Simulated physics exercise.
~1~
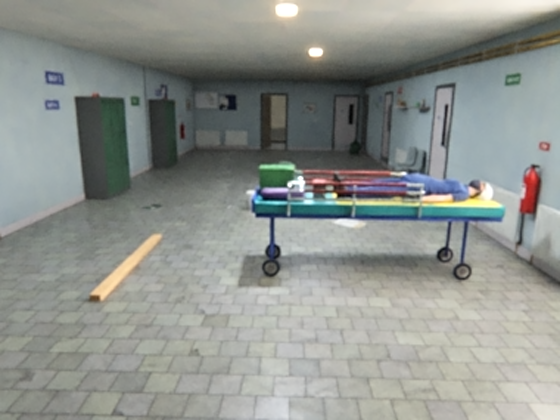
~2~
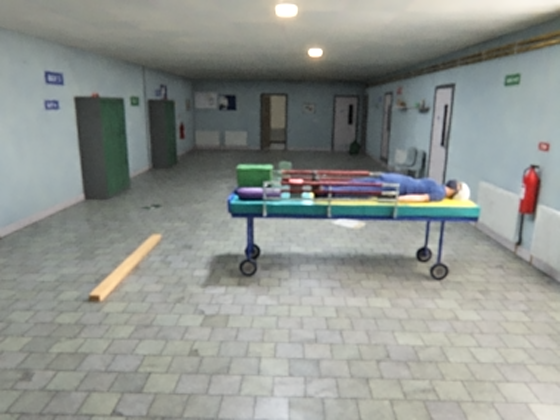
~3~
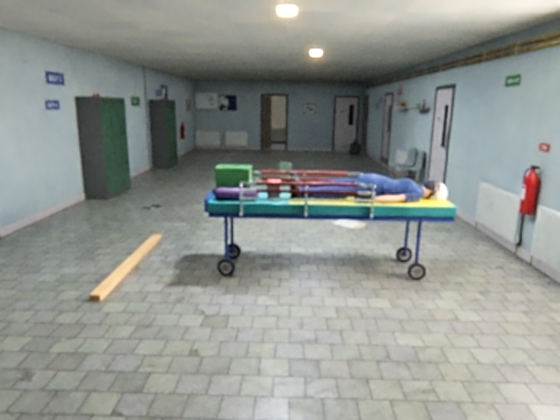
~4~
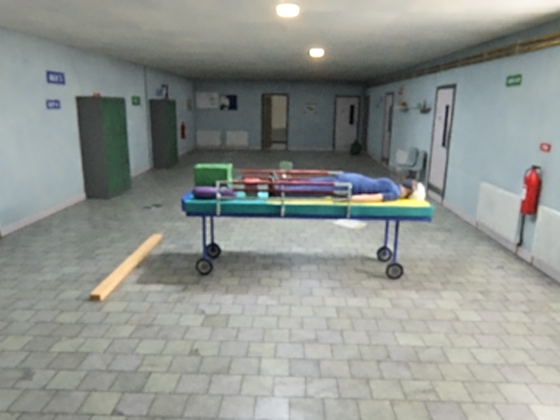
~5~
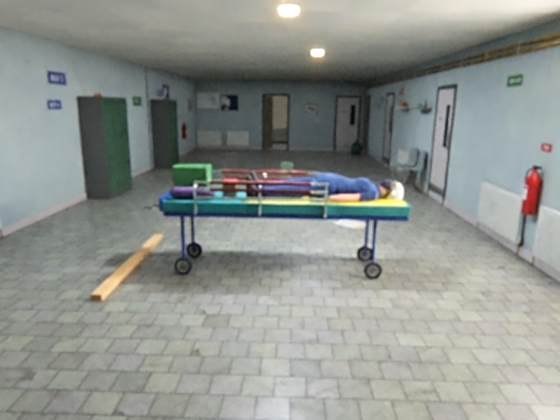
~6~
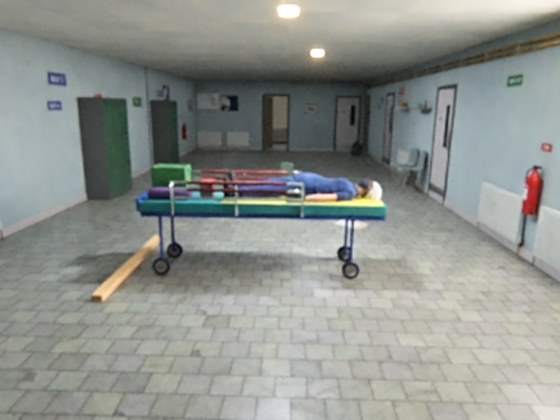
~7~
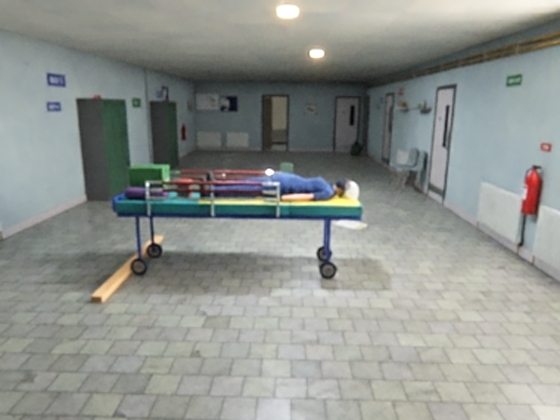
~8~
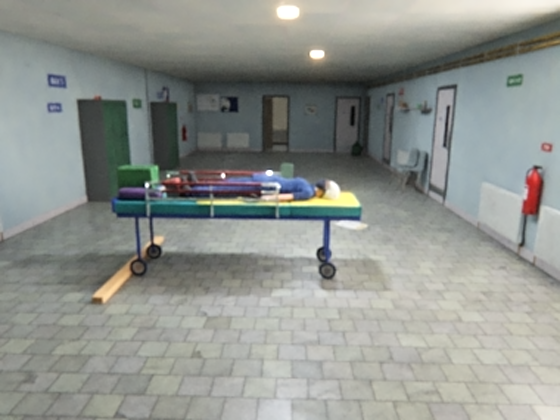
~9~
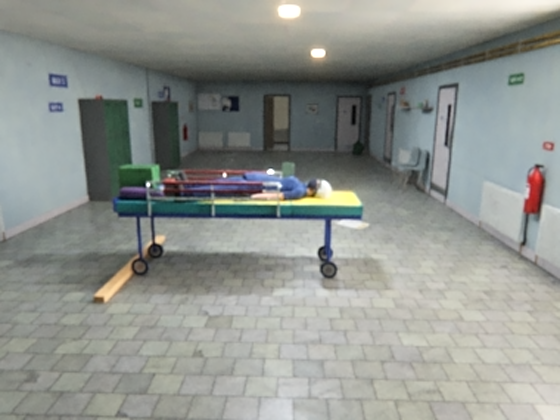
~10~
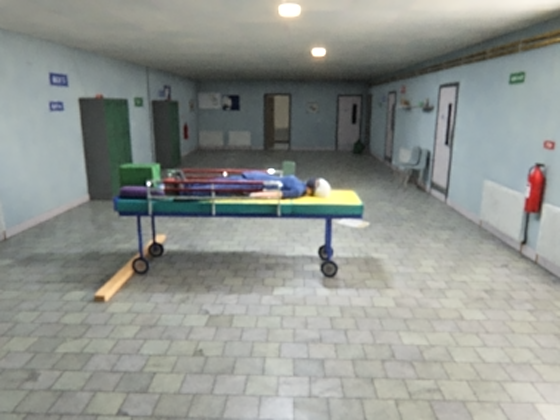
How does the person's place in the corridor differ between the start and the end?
At the start the person is over on the right side of the corridor, near the fire extinguisher. By the end the person is well to the left of there, with the head near the middle of the view.
A wheeled trolley with a green and yellow top and blue legs carries a person lying flat, head to the right, along a pale blue, tiled corridor. The slightly swaying view is from the side, with green doors at left, a red fire extinguisher at right and a wooden strip on the floor. A green holdall, a red pump and a purple bottle ride towards the left end. The trolley rolls left and halts, level, at the strip. The person then slides a little further left, baring some yellow top, and comes to rest with everything still aboard.
